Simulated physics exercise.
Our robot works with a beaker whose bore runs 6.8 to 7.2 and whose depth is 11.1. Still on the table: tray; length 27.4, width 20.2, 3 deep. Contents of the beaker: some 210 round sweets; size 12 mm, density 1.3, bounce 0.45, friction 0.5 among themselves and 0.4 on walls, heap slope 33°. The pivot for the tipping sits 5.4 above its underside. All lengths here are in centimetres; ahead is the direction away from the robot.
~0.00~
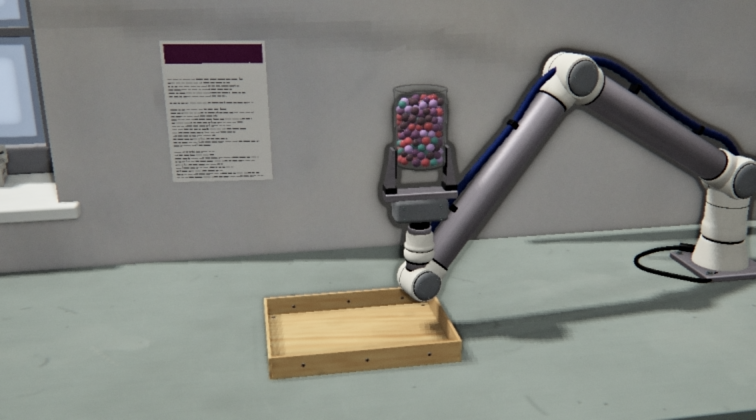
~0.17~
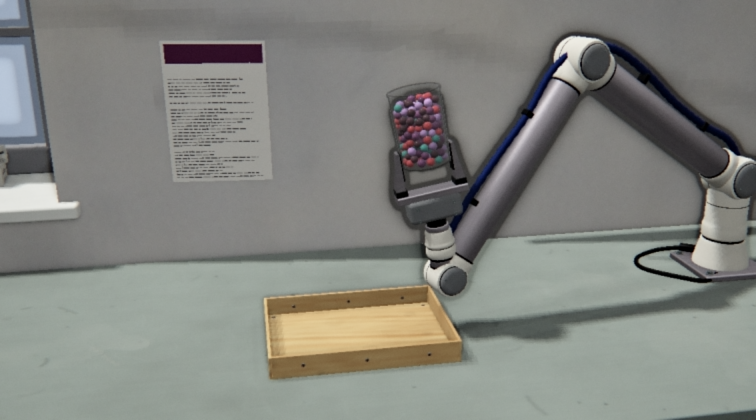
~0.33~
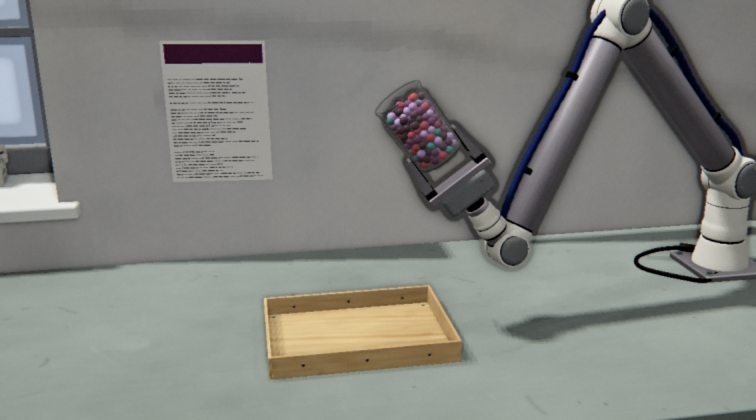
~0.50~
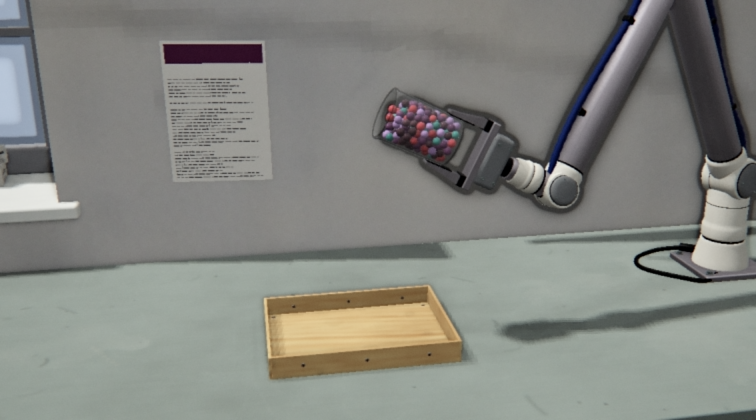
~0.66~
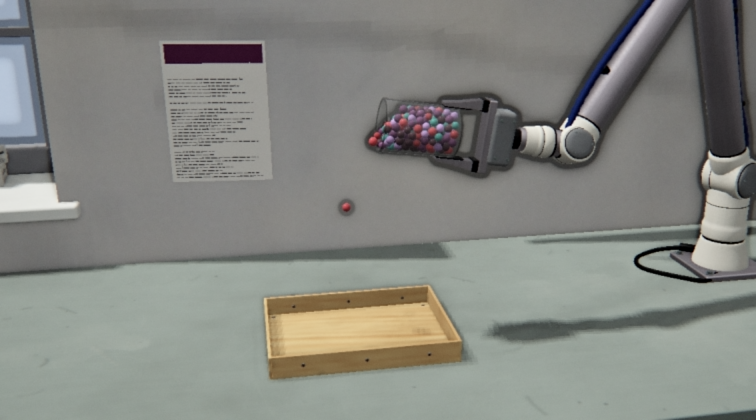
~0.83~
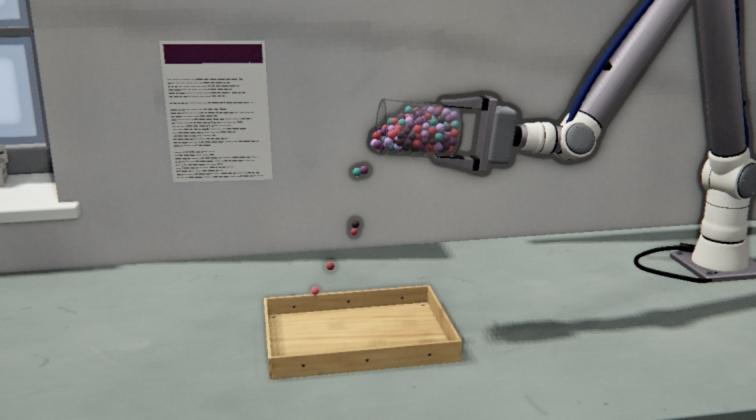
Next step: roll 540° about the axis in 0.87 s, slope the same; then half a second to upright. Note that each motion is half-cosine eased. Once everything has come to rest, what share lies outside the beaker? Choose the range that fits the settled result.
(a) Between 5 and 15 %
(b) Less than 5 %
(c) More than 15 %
The answer is c.
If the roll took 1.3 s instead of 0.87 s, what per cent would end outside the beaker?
It would then come to about 35 per cent.
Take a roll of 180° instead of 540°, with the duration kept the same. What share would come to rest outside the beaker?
Roughly 15 percent, then.
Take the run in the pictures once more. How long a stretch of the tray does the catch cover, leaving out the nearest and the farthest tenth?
About 16 centimetres.
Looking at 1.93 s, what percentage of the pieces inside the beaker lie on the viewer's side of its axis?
Some 55 per cent.
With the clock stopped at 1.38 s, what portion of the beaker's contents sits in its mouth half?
Close to 40 per cent lies in the mouth half.
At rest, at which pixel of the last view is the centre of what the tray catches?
Roughly pixel (318, 337).
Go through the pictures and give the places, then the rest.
The beaker middle at (420, 128), upright; upper third of the load around (422, 111), from x 400 to 440, top at y 100; 211 in the beaker, in the first picture.
The beaker middle at (420, 128), tipped 10°; upper third of the load around (419, 112), from x 395 to 445, top at y 95, in the second picture.
The beaker middle at (420, 128), tipped 36°; upper third of the load around (415, 113), from x 390 to 455, top at y 95, in the third picture.
The beaker middle at (419, 128), tipped 64°; upper third of the load around (415, 118), from x 385 to 455, top at y 105, in the fourth picture.
The beaker middle at (419, 129), tipped 81°; upper third of the load around (421, 119), from x 345 to 455, top at y 110; 210 in the beaker, 1 in flight or on a rim, in the fifth picture.
The beaker middle at (419, 129), tipped 83°; upper third of the load around (426, 120), from x 315 to 455, top at y 110; 205 in the beaker, 1 in the tray, 5 in flight or on a rim, in the sixth picture.
After 1.38 s, tipped 83°, highest piece 36 above the table; 180 in the beaker, 16 in the tray, 15 in flight or on a rim.
After 1.93 s, tipped 48°, highest piece 35 above the table; 155 in the beaker, 50 in the tray, 4 on the table or floor, 2 in flight or on a rim.
After 2.40 s, upright, highest piece 37 above the table; 154 in the beaker, 53 in the tray, 4 on the table or floor.
After 3.10 s, upright, highest piece 37 above the table; 154 in the beaker, 53 in the tray, 4 on the table or floor.
In the end, 154 in the beaker, 53 in the tray, 4 on the table or floor. That is 27 % outside the beaker.
